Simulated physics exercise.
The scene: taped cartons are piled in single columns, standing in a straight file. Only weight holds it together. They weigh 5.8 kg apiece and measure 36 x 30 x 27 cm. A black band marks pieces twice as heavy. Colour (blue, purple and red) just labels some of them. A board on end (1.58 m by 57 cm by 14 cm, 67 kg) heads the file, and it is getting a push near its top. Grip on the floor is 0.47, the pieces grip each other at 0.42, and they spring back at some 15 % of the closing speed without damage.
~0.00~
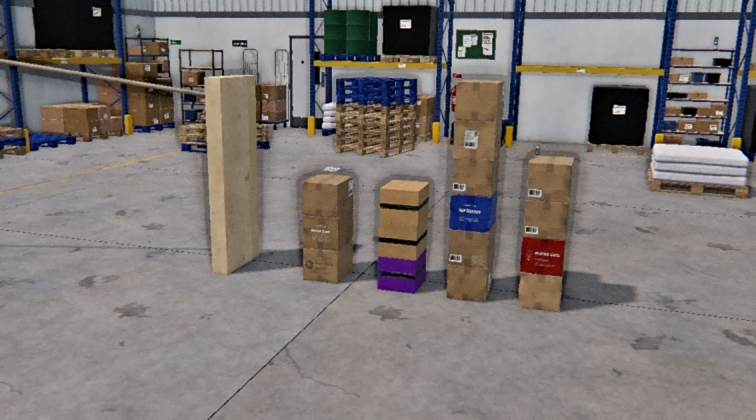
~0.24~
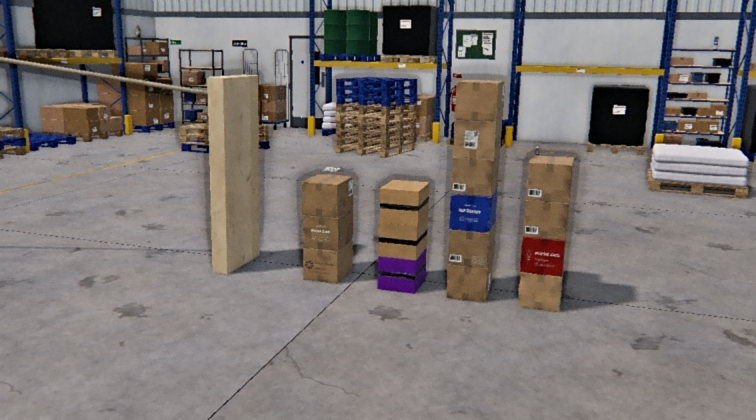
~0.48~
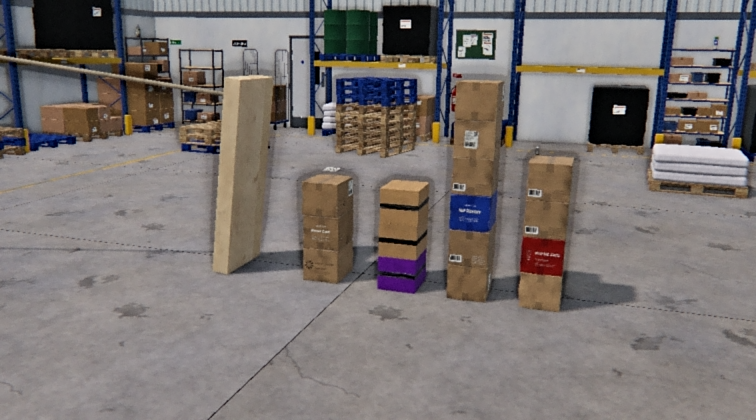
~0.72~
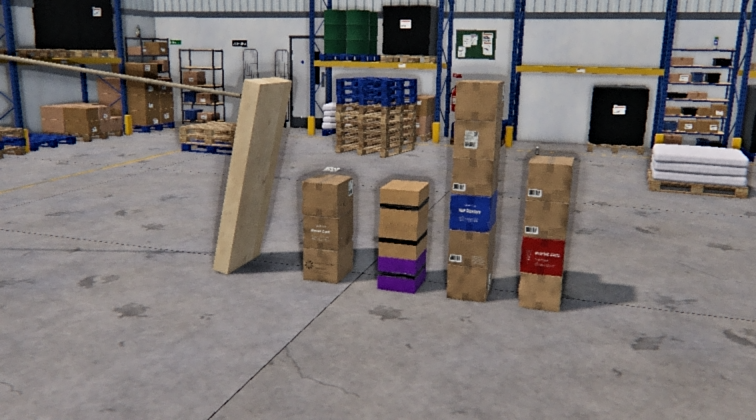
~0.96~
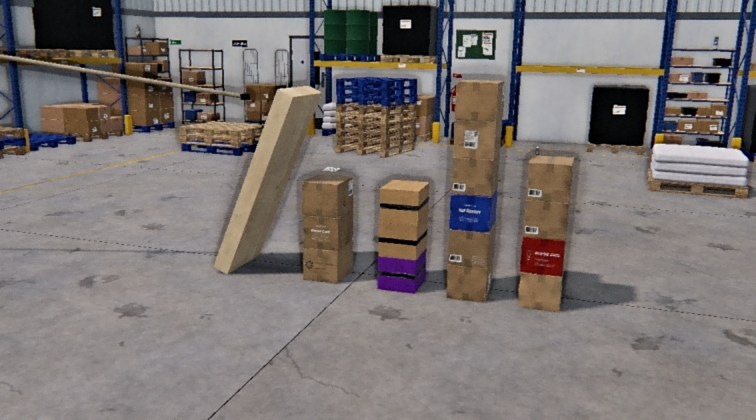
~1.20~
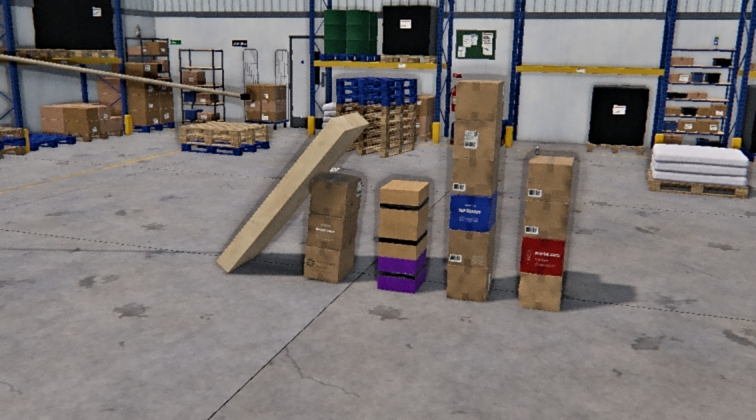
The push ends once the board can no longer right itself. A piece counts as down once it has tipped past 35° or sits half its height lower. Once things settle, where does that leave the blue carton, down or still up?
In the end the blue carton drops.
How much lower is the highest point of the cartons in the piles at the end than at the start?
Roughly 95 cm.
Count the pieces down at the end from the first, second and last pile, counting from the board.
By pile: First 3, second 2, last 4.
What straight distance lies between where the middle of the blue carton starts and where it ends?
About 90 cm.
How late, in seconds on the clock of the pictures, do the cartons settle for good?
At about 4.0 s.
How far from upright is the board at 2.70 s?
Some 65° from upright.
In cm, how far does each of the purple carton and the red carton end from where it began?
Moved: Purple 0, red 70.
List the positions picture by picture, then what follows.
In the first picture (we follow the side turned to the camera), pole end 11 cm short, board 0° from upright; blue carton (470, 214); purple carton (396, 275); red carton (542, 257); no other piece has moved.
The second picture shows pole end 22 mm in, board 1° from upright; blue carton (470, 214).
The third picture shows pole end 15 cm in, board 6° from upright; blue carton (470, 214); no other piece has moved.
The fourth picture shows pole end 22 cm in, stopped, board 12° from upright; blue carton (470, 214); no other piece has moved.
The fifth picture shows pole end (242, 97) 22 cm in, stopped, board 23° from upright; blue carton (470, 214); no other piece has moved.
The sixth picture shows pole end (242, 97) 22 cm in, stopped, board 40° from upright; blue carton (470, 214); red carton (542, 257); purple carton (396, 275); steepest lean 5°, the carton at (328, 199); 3 stirred so far.
Around 1.74 s, board 61° from upright; 3 of the 16 cartons down; blue carton displaced 10 cm; purple carton tipped 13°.
Around 2.70 s, board 65° from upright; 7 of the 16 cartons down; blue carton tipped 34°; red carton tipped 29°.
Around 3.16 s, board 65° from upright; 15 of the 16 cartons down; blue carton on its side; red carton on its side.
Finally (4.3 s), board 65° from upright; 15 of the 16 cartons down; blue carton on its side; red carton on its side; purple carton unmoved. Seen by the last camera, middles, blue carton near (591, 249), red carton near (627, 292).
